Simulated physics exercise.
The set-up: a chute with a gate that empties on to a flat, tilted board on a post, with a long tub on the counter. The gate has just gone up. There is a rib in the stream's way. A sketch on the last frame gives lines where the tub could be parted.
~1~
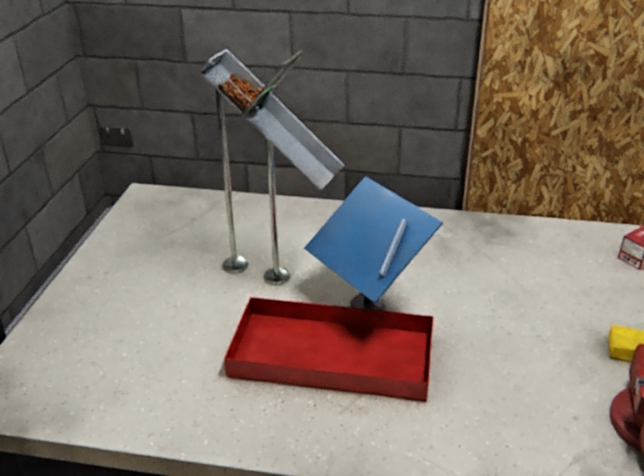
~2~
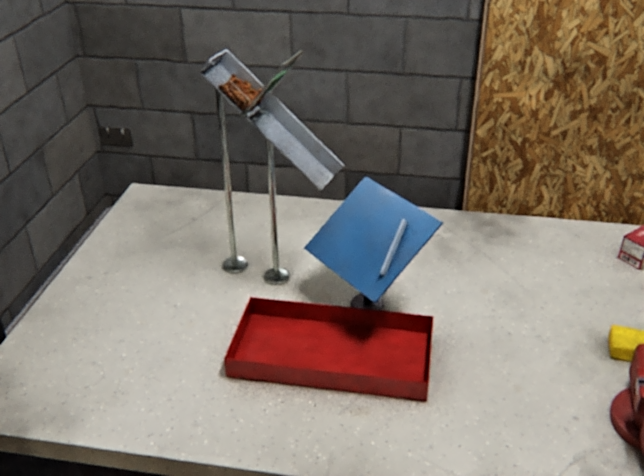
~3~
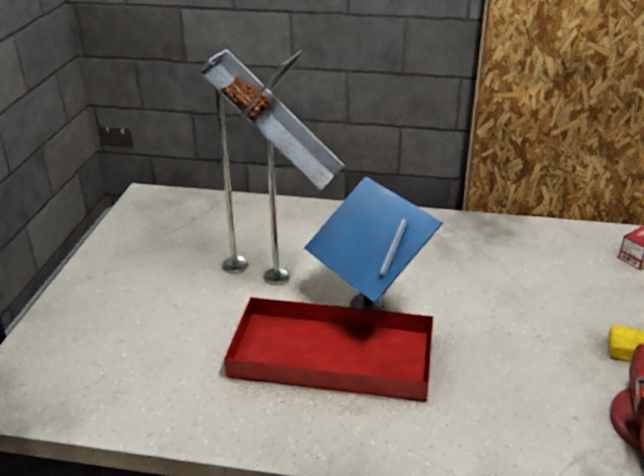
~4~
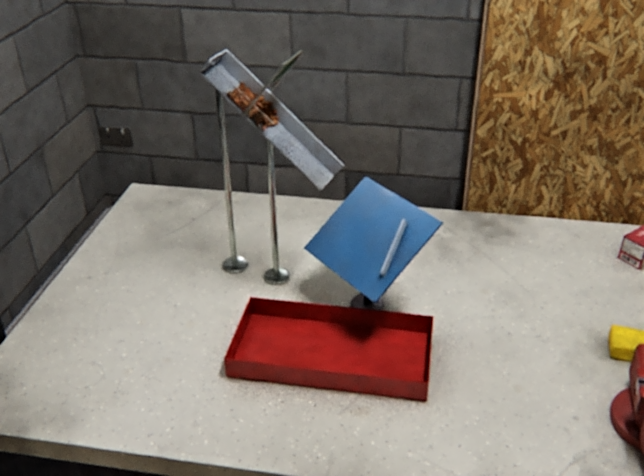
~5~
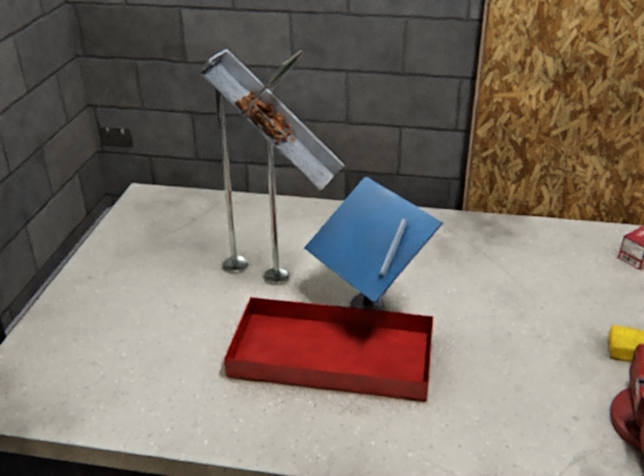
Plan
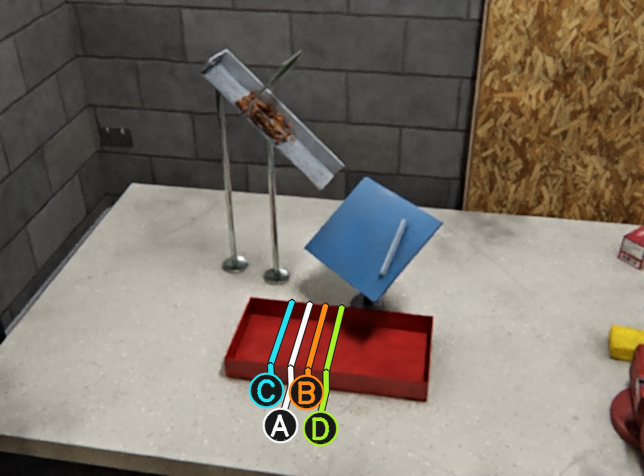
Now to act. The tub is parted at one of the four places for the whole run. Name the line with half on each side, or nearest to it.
Use line D.
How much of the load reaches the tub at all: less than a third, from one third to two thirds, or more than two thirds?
More than two thirds.
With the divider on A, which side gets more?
Right.
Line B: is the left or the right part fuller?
Right.
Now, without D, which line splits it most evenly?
That would be B.
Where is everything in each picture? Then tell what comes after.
Load behind the gate at (246, 95), cereal balls; lip of the chute at (327, 183), sloping fairly steeply, in the first frame.
Middle of the board at (370, 236), tilted fairly steeply; middle of its low edge at (337, 274); of its high edge at (402, 198), in the second frame.
Front corners of the tub at (225, 358) and (428, 383), empty; front of the load at (261, 112), in the third frame.
Middle of the load at (257, 104); its front at (276, 123), about a quarter of the way to the lip; rib from (404, 219) to (381, 273), in the fourth frame.
Middle of the load at (268, 115); its front at (293, 139), about half of the way to the lip, in the fifth frame.
On the marked copy, line A crosses the front rim at (290, 366); line B crosses the front rim at (308, 368); line C crosses the front rim at (270, 364); line D crosses the front rim at (326, 371).
With A, of what is caught, a small part on the left of the divider, nearly all on the right.
With B, of what is caught, about a quarter on the left of the divider, most on the right.
With C, of what is caught, a stray few on the left of the divider, nearly all on the right.
With D, of what is caught, about a third on the left of the divider, about two thirds on the right.
